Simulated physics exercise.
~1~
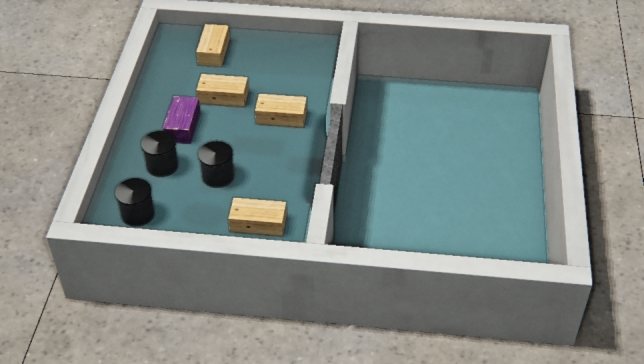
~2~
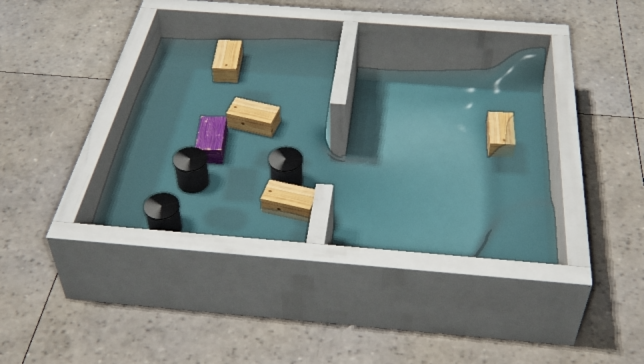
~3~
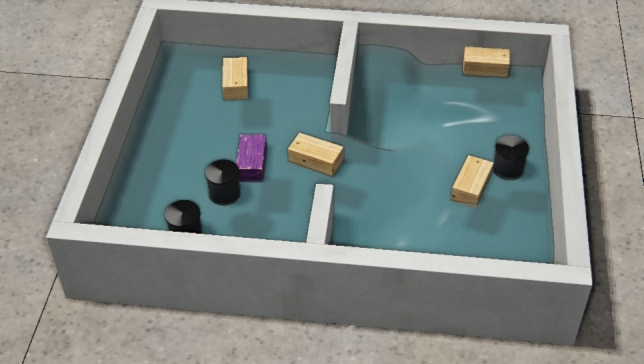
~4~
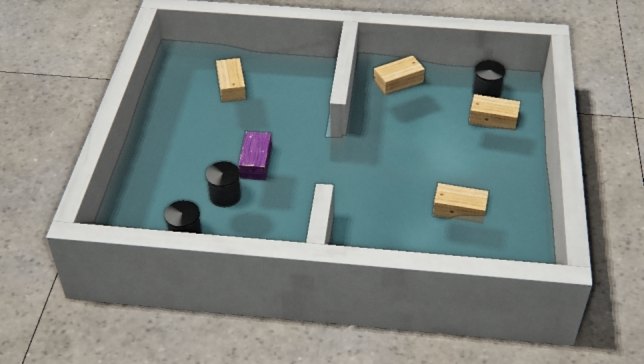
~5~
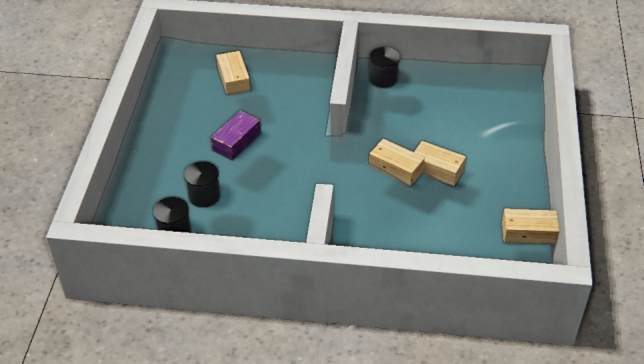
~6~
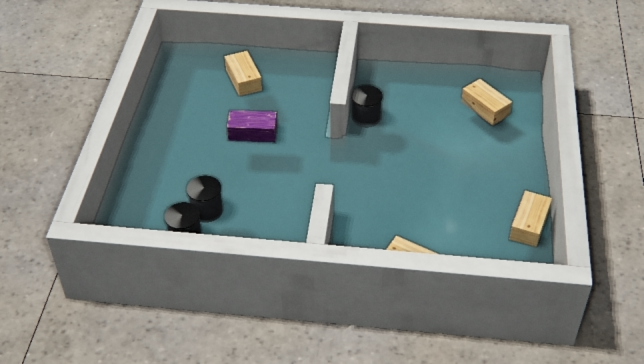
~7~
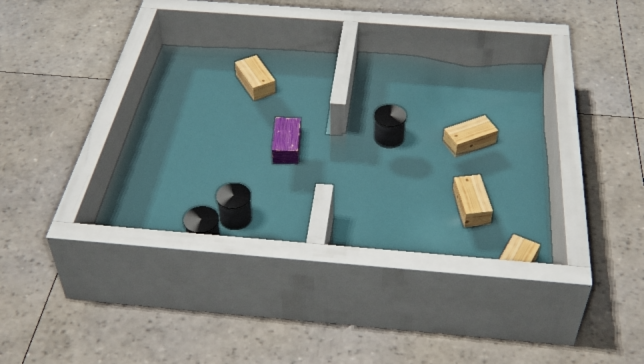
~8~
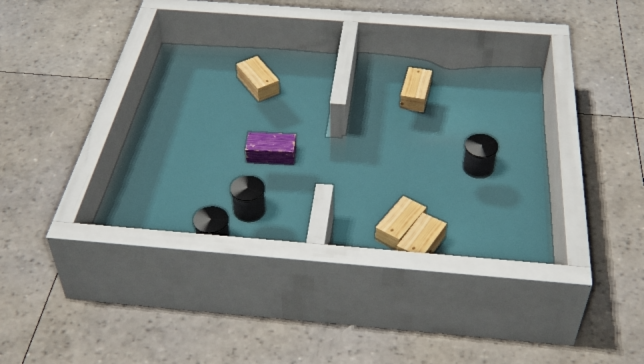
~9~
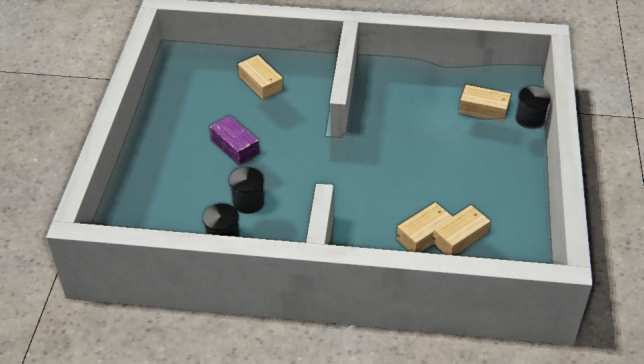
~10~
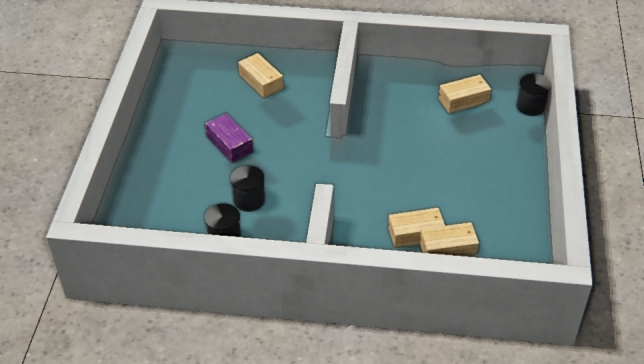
We see wooden blocks, a purple block and black cylinders in a divided basin as a gate opens and water surges rightward; three tan blocks and one cylinder pass through and drift about the right side, while the purple block ends floating on the left with the others.
